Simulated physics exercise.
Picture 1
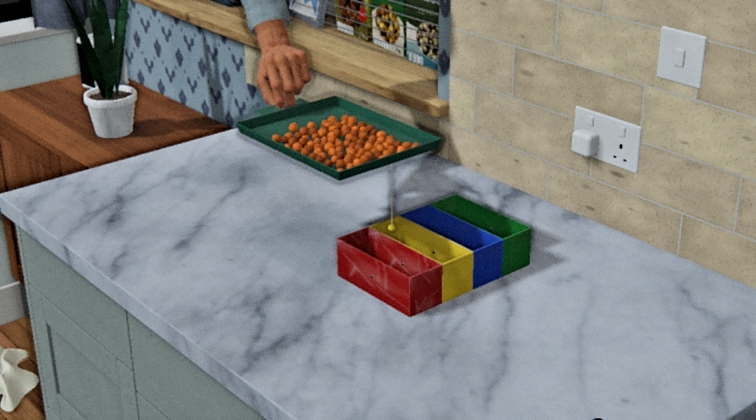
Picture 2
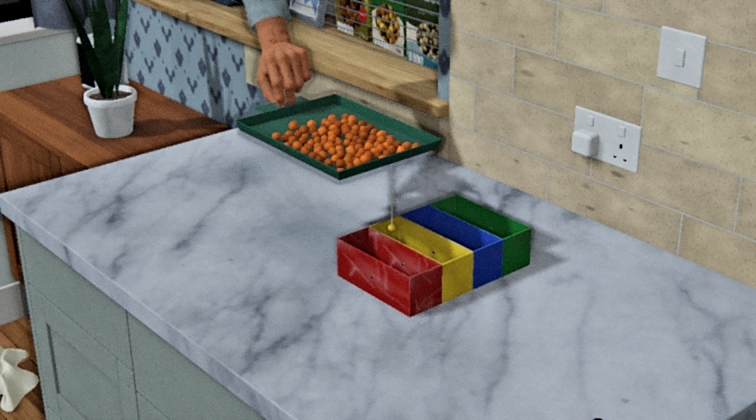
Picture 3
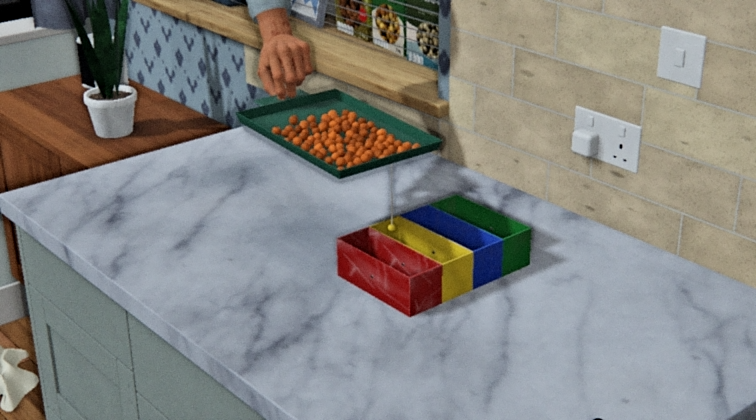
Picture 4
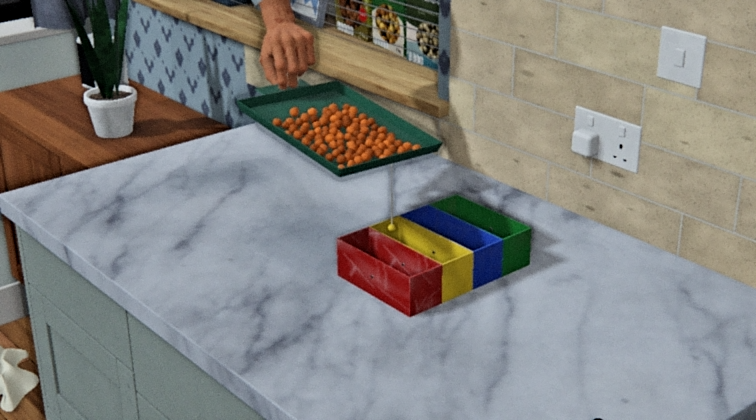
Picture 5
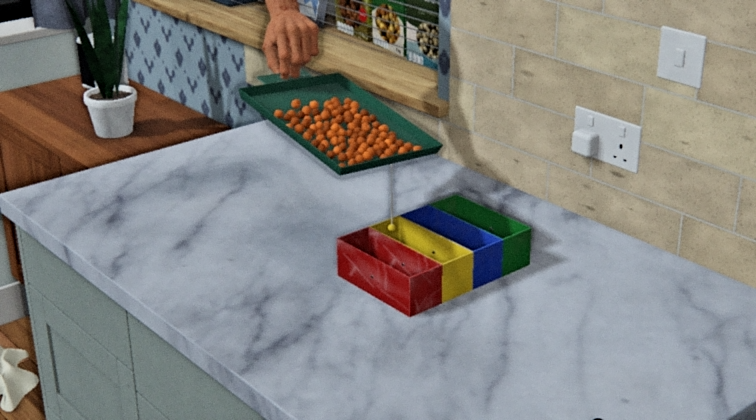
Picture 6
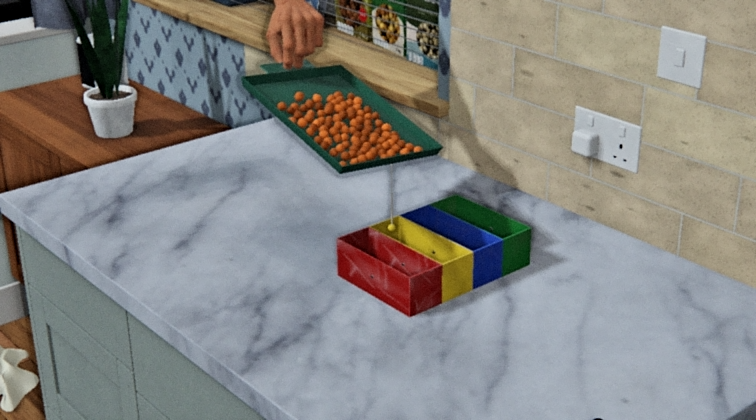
At the start, a hand is at the far end of a level green tray of loose orange pieces, with red, yellow, blue and green compartments below and a bead hanging on a thread. The hand shifts right as the tray gradually tilts, its right corner lowest, and the pieces shift slightly.
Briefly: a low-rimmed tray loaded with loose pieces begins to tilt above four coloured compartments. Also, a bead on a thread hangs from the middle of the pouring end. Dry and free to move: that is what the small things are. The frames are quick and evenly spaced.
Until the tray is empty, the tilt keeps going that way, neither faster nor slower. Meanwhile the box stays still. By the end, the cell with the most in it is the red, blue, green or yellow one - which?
The blue one.
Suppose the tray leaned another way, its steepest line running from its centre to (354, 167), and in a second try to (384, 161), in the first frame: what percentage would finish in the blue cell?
Respectively close to 0 and 20 in a hundred.
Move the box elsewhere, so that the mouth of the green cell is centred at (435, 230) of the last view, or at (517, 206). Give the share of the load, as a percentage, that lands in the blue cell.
It would be roughly 20 per cent, followed by roughly 10 per cent.
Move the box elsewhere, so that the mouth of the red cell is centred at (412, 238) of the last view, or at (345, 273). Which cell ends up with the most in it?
First try: The cell in yellow; second try: That green cell.
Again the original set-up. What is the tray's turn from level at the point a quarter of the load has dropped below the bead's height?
Roughly 90 degrees of tilt.
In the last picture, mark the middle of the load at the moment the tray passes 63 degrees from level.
Mark it at roughly (393, 126) in the final frame.
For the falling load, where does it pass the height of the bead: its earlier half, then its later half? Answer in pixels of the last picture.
I'd say close to (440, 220) at first and close to (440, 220) later on.
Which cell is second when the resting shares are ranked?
It is yellow.
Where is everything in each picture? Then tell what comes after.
Corners of the pouring end near (339, 170) and (437, 138), level; middle of the load near (348, 144), coated peanuts; bead on its thread near (392, 228); red cell near (426, 287); yellow cell near (457, 274); blue cell near (487, 261); green cell near (516, 249), in the first frame.
Corners of the pouring end near (339, 170) and (438, 139), level; middle of the load near (348, 143), in the second frame.
Corners of the pouring end near (340, 169) and (438, 140), tipped barely, lowest at the right corner; middle of the load near (348, 141), in the third frame.
Corners of the pouring end near (341, 167) and (438, 142), tipped a little, lowest at the right corner; middle of the load near (349, 137), in the fourth frame.
Corners of the pouring end near (342, 166) and (439, 144), tipped a little, lowest at the right corner; middle of the load near (350, 133), in the fifth frame.
Corners of the pouring end near (343, 164) and (439, 146), tipped clearly, lowest at the right corner; middle of the load near (353, 131); red cell near (426, 287); yellow cell near (457, 274); blue cell near (487, 261); green cell near (516, 249), in the sixth frame.
Shortly afterwards, tray tipped steeply; the whole lot on the tray.
Next, tray tipped past a quarter turn; only a few on the tray; near half in the blue cell; near a quarter in the yellow cell; a little in the red cell; a little in the green cell; a little falling or outside the box.
Some moments later, tray tipped past a quarter turn; near half in the blue cell; near a quarter in the yellow cell; a little in the red cell; a little in the green cell; only a few falling or outside the box.
In the end, tray tipped past a quarter turn; near half in the blue cell; near a quarter in the yellow cell; a little in the red cell; a little in the green cell; only a few outside the box.
